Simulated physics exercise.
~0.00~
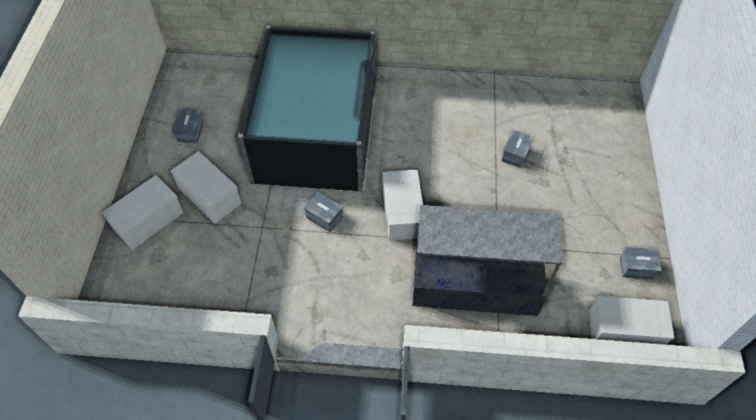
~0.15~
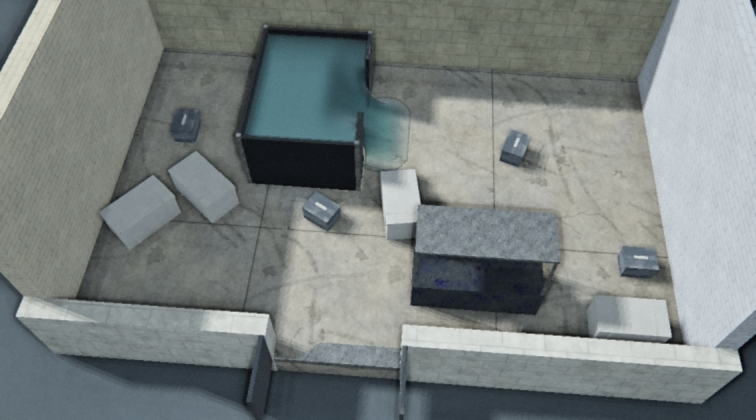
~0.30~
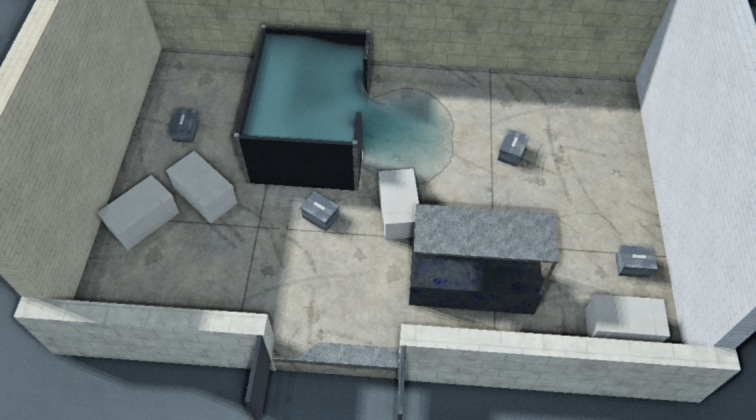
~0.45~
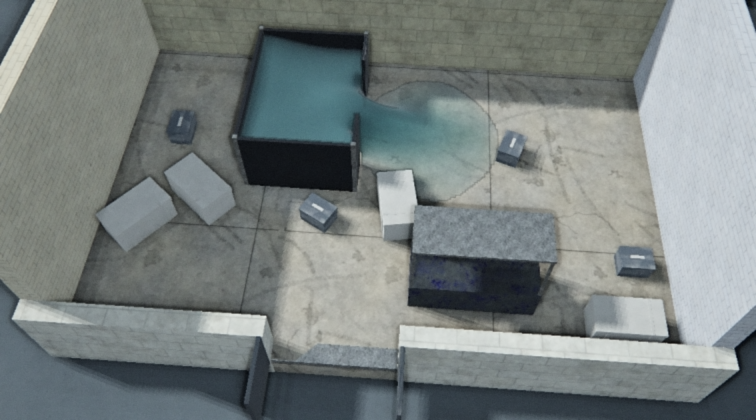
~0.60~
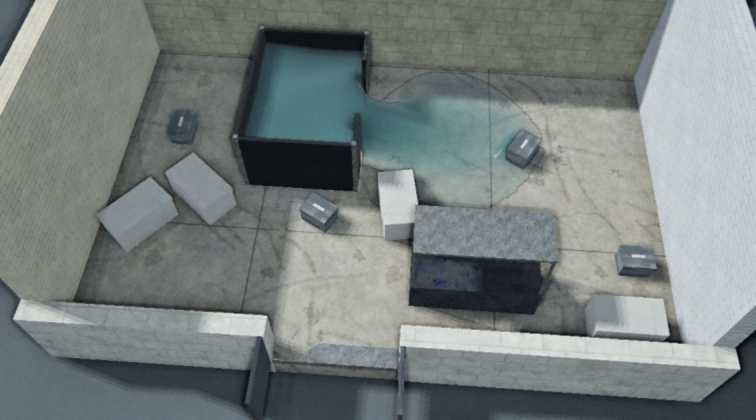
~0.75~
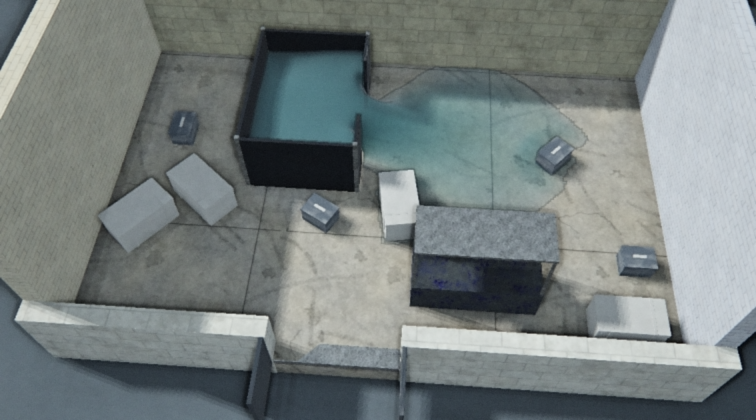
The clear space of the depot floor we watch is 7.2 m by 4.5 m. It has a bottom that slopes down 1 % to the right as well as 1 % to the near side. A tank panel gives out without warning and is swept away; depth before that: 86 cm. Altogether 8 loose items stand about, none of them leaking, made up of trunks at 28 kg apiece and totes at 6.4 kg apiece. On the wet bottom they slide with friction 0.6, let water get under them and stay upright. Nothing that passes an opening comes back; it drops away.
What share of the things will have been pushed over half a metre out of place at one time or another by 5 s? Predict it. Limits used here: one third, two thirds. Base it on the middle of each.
Between a third and two thirds get shoved past half a metre.
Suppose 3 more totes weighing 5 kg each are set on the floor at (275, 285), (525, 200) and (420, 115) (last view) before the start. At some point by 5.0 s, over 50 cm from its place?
Listed order: Below the mark, above the mark and above the mark.
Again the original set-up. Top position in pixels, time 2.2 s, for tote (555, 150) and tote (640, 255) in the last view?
Around (662, 206) and (671, 307).
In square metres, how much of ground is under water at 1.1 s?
Wet area: Approx. 13 m2.
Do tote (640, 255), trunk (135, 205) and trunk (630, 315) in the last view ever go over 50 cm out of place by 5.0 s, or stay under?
Result by item: Beyond it; within it; beyond it.
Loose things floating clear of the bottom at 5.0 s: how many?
My tally comes to 3.
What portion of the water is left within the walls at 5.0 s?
Somewhere near 100 percent, give or take.
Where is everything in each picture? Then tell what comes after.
In the first frame, a tote at (519, 143), on the bottom; a trunk at (203, 178), on the bottom; water covers 2.7 m2; 0 of 8 have shifted.
In the second frame, a tote at (516, 143), on the bottom; a trunk at (201, 178), on the bottom; water covers 3.4 m2; 0 of 8 have shifted.
In the third frame, a tote at (515, 142), on the bottom; a trunk at (199, 178), on the bottom; water covers 4.4 m2; 0 of 8 have shifted.
In the fourth frame, a tote at (513, 143), on the bottom; a trunk at (197, 180), on the bottom; 5.7 m2 under water; 0 of 8 have shifted.
In the fifth frame, a tote at (524, 144) rests on the ground, 14 cm from its start; a trunk at (198, 180) rests on the ground; 7.0 m2 under water; 1 of 8 have shifted.
In the sixth frame, a tote at (556, 150) rests on the ground, 56 cm from its start; a trunk at (199, 180), on the bottom; 8.7 m2 under water; 1 of 8 have shifted.
After 1.1 s 1 of 8 are over 50 cm from their spots; 0 afloat.
After 2.2 s 2 of 8 are over 50 cm from their spots; 2 afloat.
After 3.5 s 3 of 8 are over 50 cm from their spots; 2 afloat.
After 5.0 s 3 of 8 are over 50 cm from their spots, and 3 have been at some point; 3 afloat.
